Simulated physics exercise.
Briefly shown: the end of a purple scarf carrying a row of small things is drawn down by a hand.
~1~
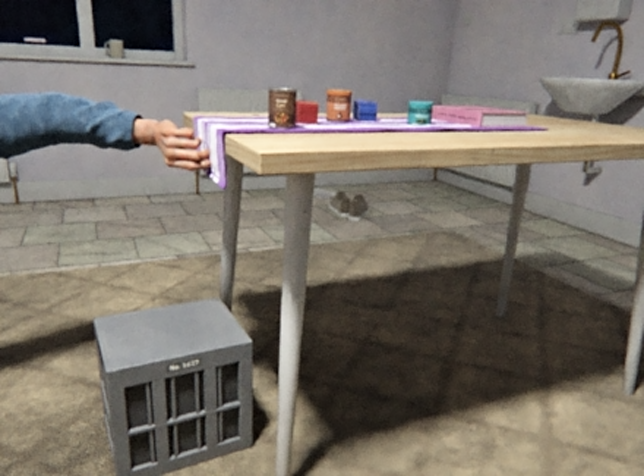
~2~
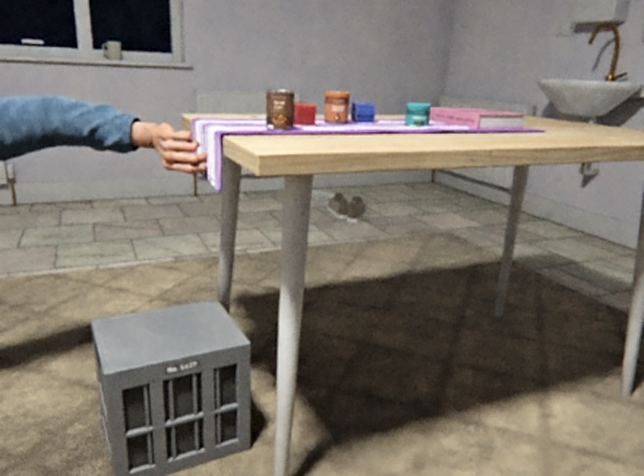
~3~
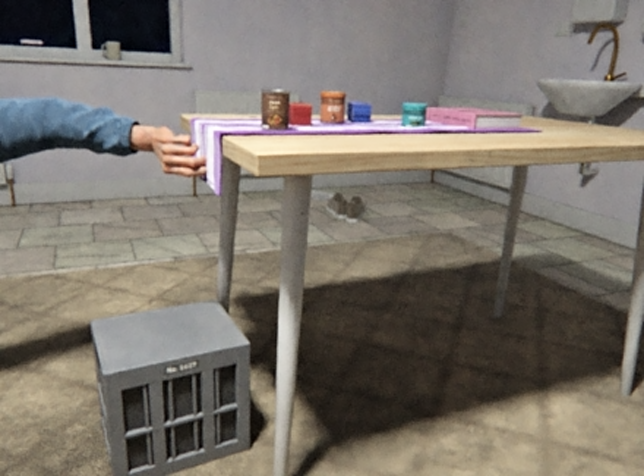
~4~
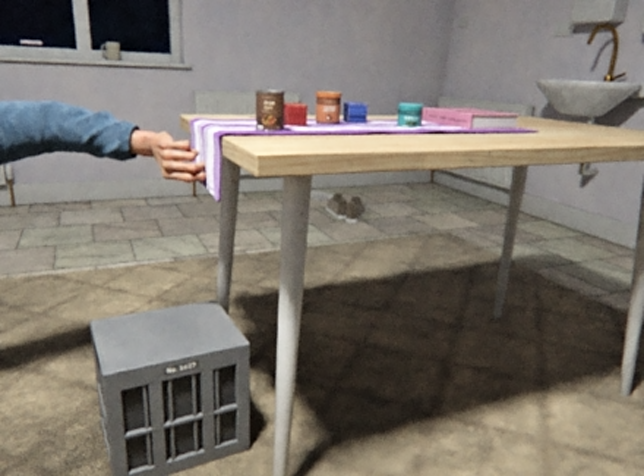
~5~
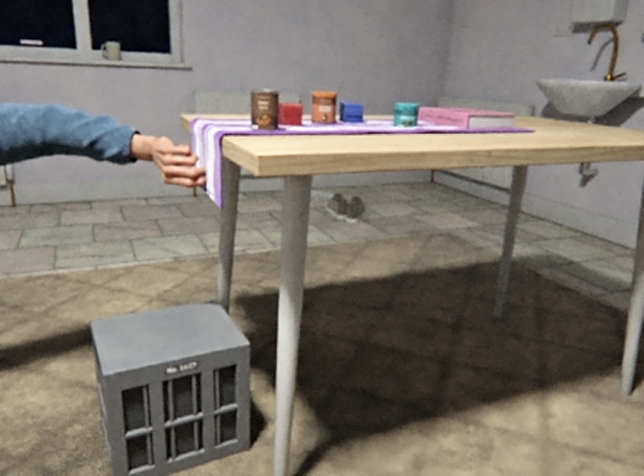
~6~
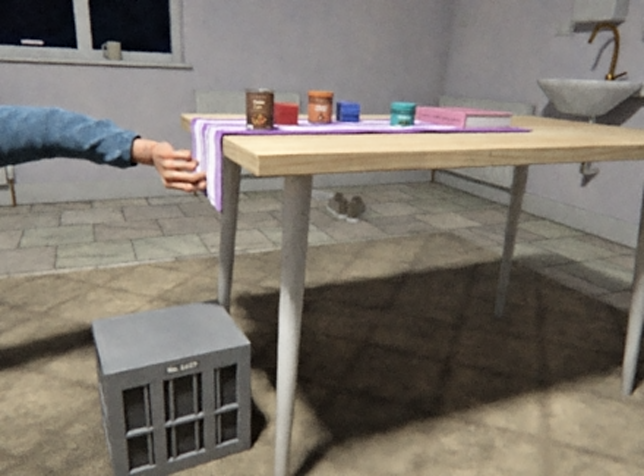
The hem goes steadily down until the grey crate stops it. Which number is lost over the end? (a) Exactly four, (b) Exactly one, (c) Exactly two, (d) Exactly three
The answer is d.
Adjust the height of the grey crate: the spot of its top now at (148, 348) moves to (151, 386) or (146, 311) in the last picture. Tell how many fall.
We'd see 4, then 2.
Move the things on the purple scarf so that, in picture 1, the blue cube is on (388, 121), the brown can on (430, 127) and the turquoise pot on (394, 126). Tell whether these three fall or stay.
The blue cube survives, the brown can stays on, the turquoise pot remains up.
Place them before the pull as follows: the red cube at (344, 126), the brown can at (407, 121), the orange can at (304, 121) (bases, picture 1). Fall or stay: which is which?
My call: The red cube takes a tumble; the brown can hangs on; the orange can takes a tumble.
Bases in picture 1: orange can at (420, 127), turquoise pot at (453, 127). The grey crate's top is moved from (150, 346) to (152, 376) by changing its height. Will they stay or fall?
Orange can: Still up. Turquoise pot: Still up.
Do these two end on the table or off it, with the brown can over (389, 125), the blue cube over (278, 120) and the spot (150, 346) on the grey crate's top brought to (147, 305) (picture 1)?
In the end the brown can is still on top and the blue cube is no longer on top.
Early on, hem near (206, 267); brown can gone.
Midway, hem on the crate; brown can, red cube and orange can gone.
Finally, hem on the crate; brown can, red cube and orange can gone. The table loses three.
